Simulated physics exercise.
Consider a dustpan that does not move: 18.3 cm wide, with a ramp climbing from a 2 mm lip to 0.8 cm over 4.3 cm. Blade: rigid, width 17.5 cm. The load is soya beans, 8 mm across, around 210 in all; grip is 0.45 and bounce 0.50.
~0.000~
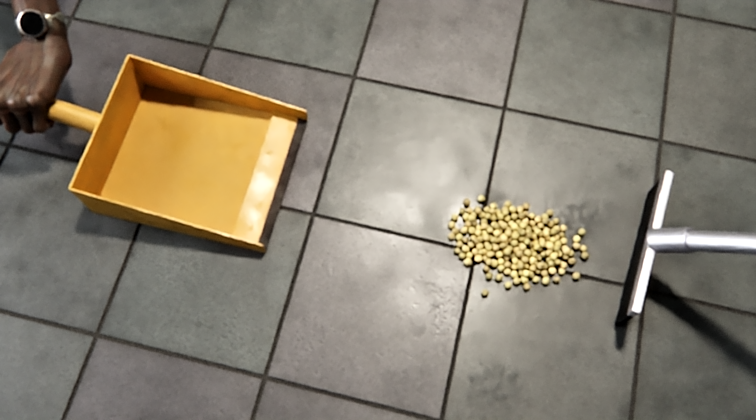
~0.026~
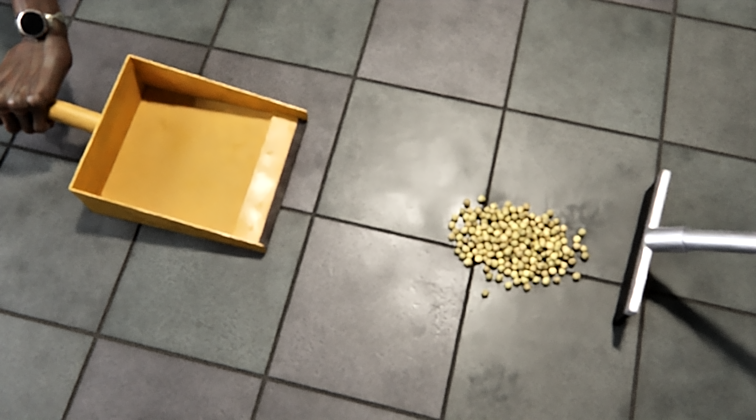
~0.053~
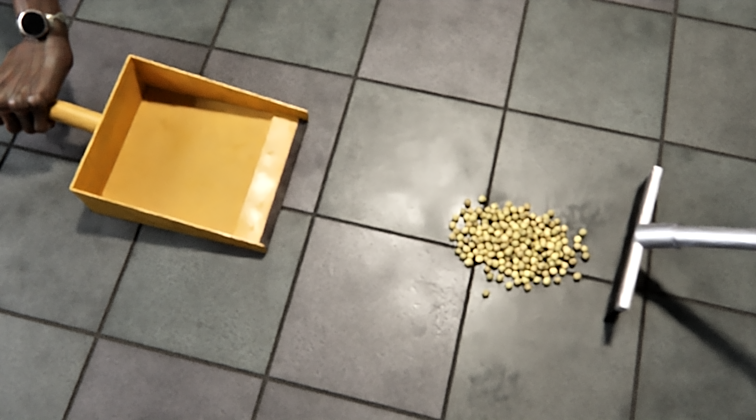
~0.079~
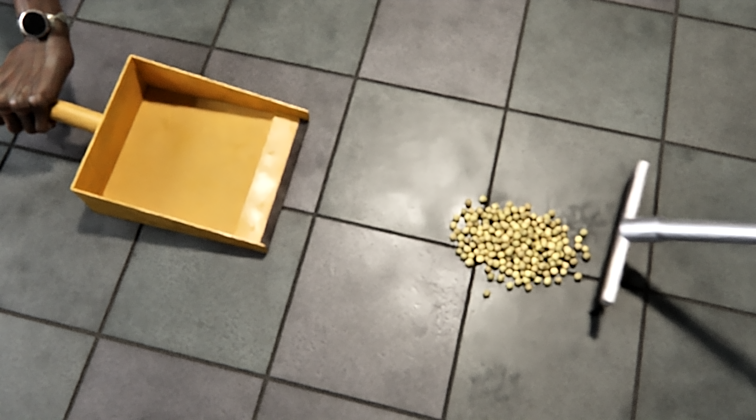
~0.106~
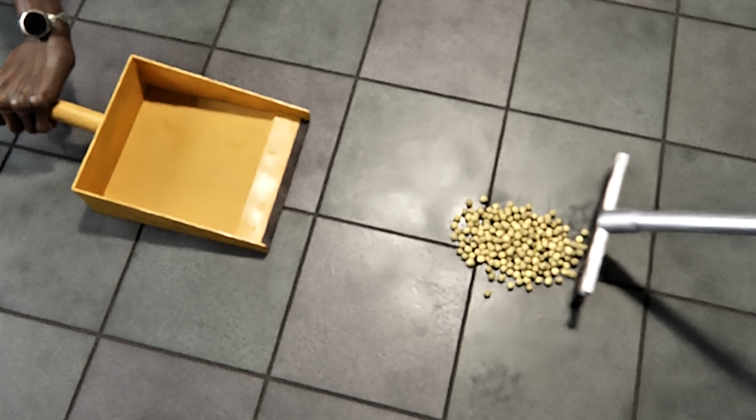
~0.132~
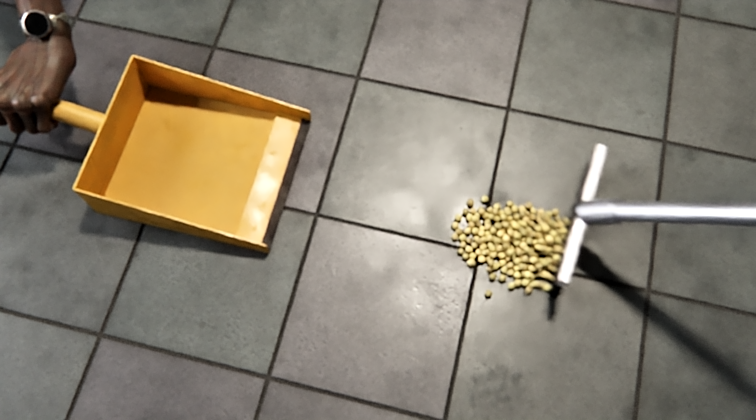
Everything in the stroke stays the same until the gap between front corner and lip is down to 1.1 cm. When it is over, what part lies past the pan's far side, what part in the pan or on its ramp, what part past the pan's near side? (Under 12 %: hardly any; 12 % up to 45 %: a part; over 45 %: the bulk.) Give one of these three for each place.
Far side: A part; pan: A part; near side: A part.
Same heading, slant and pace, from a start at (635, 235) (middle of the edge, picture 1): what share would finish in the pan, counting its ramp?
Estimate: Near 15 %.
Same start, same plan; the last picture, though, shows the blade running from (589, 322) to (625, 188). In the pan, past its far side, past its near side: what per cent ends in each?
Final per cent - pan 0, far 5, near 30.
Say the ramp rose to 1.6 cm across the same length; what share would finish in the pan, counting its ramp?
Estimate: About 25 in a hundred.
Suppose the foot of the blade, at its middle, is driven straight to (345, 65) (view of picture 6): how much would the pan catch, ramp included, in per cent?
Share caught: Approx. 5 %.
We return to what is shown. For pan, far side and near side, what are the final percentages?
The far side gets 25, the pan 30 and the near side 25.
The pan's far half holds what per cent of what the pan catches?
Some 80 per cent.
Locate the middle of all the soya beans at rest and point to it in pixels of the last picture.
Approximately (290, 154) in the last picture.
After 0.30 s, middle of the blade 17 cm from the lip; 0 % over the lip, far side 10 %, near side 10 %.
Then, at 0.41 s, middle of the blade 6 cm from the lip; 0 % over the lip, far side 20 %, near side 15 %.
After 0.65 s, middle of the blade 2 cm from the lip; 40 % over the lip, far side 25 %, near side 25 %.
At rest (1.8 s), far side 25 %, pan 30 %, near side 25 %, in front of the lip or behind the blade 20 %.
